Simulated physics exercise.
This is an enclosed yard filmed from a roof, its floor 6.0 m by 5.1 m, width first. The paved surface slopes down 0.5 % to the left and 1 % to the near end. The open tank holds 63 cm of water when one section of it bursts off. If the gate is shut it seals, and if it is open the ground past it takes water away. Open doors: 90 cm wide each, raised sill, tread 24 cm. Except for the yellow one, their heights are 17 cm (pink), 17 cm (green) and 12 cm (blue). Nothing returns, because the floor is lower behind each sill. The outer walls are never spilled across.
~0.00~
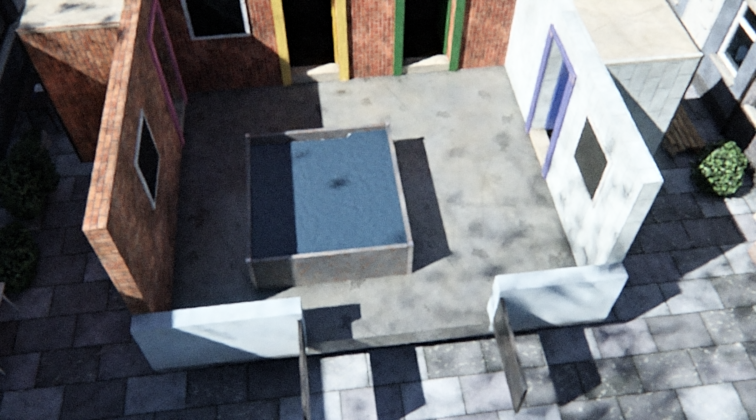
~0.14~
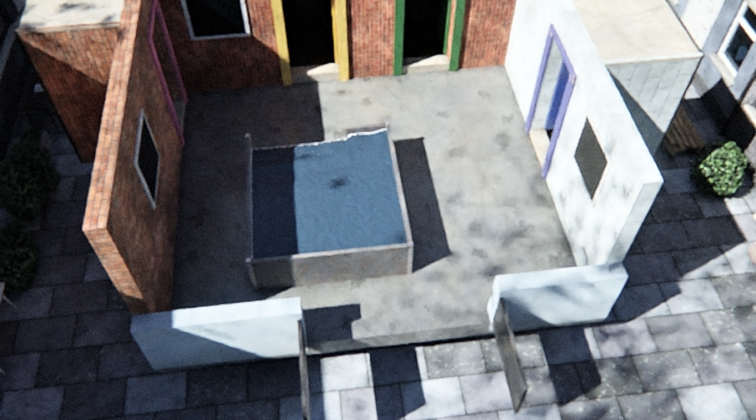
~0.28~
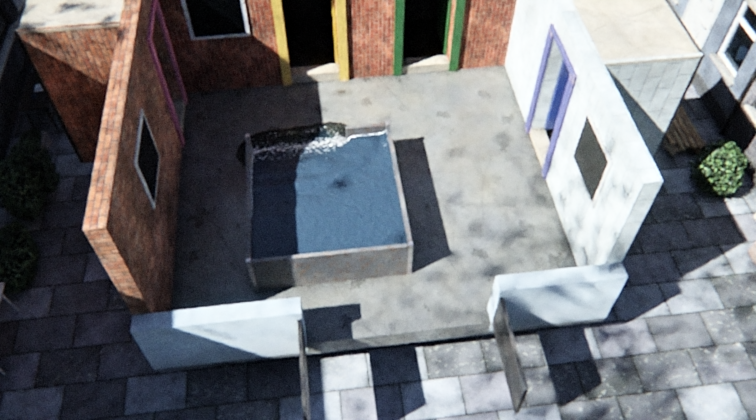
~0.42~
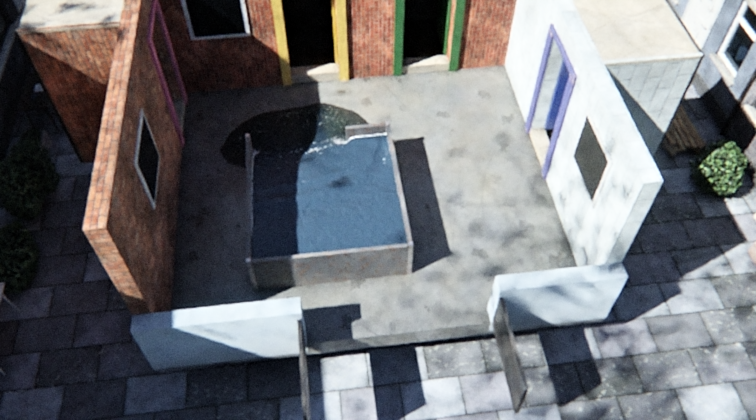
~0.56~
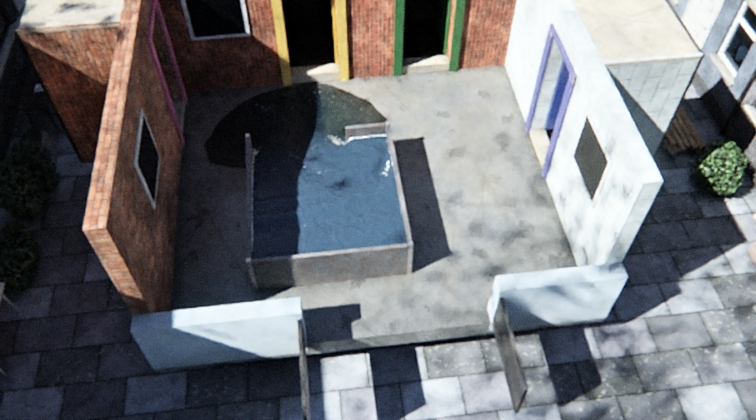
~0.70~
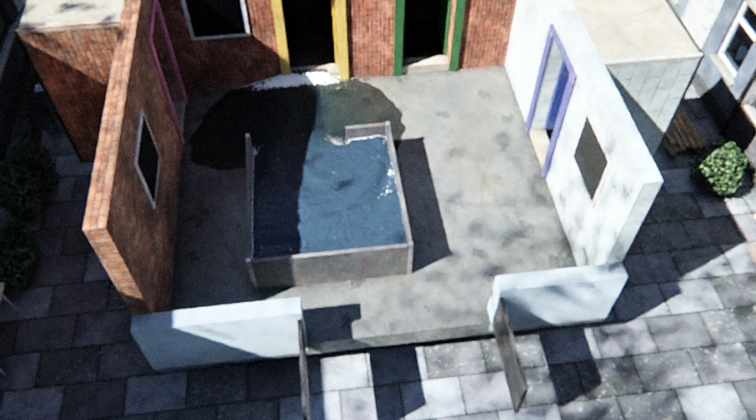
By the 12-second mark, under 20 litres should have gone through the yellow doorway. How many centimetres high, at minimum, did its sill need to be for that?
It needed to be about 33 cm high.
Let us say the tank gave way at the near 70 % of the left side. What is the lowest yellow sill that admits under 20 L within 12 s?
Some 7.5 cm.
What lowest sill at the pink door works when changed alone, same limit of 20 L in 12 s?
Pink: Roughly 32 cm.
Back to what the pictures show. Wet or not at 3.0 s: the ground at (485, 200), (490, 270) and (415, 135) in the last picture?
First bone-dry, second bone-dry, third wet through.
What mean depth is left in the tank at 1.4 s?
On average, around 43 cm.
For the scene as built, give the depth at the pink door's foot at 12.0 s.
The depth there is around 8.5 cm.
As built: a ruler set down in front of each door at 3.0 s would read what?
Depth (cm): Pink 33 / green 8 / yellow 28 / blue 2.
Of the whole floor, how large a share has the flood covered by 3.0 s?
About 55 per cent.
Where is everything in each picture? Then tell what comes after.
In the first picture, the open tank at (324, 190) is whole and still, 63 cm deep; the yellow door at (312, 38) is dry.
In the second picture, the front is at a hidden place, 0.3 m from the gap on the far side; 0.3 m2 of floor is wet, 63 cm left at the back.
In the third picture, the gap is on the far side, the front 0.8 m out at (315, 127); the back of the open tank holds 63 cm.
In the fourth picture, the front is at (310, 109), 1.3 m from the gap on the far side; 2.4 m2 of floor is wet, 63 cm left at the back.
In the fifth picture, the front is at (308, 86), 1.9 m from the gap on the far side; 4.0 m2 of floor is wet, 63 cm left at the back.
In the sixth picture, water pours out on the far side and has run 2.1 m, to (293, 73); about 6 cm deep outside, 62 cm at the back; water is at the yellow door at (312, 38).
After 1.4 s water covers 25 % of the floor, deepest (44 cm) near (187, 94); 36 cm at the yellow door, 45 litres in over its 19 cm sill.
After 3.0 s water covers 55 % of the floor, deepest (34 cm) near (187, 94); 28 cm at the yellow door, 172 litres in over its 19 cm sill.
After 12.0 s water covers 95 % of the floor, deepest (14 cm) near (170, 344); 5 cm at the yellow door, 194 litres in over its 19 cm sill.
At the yellow door as built, the water arrived by 0.7 s and peaked near 37 cm at 2.2 s.
With a sill of 30 cm, 41 litres would have come in within the 12 s; with 41 cm, 0 litres. So under 20 litres takes about 33 cm.
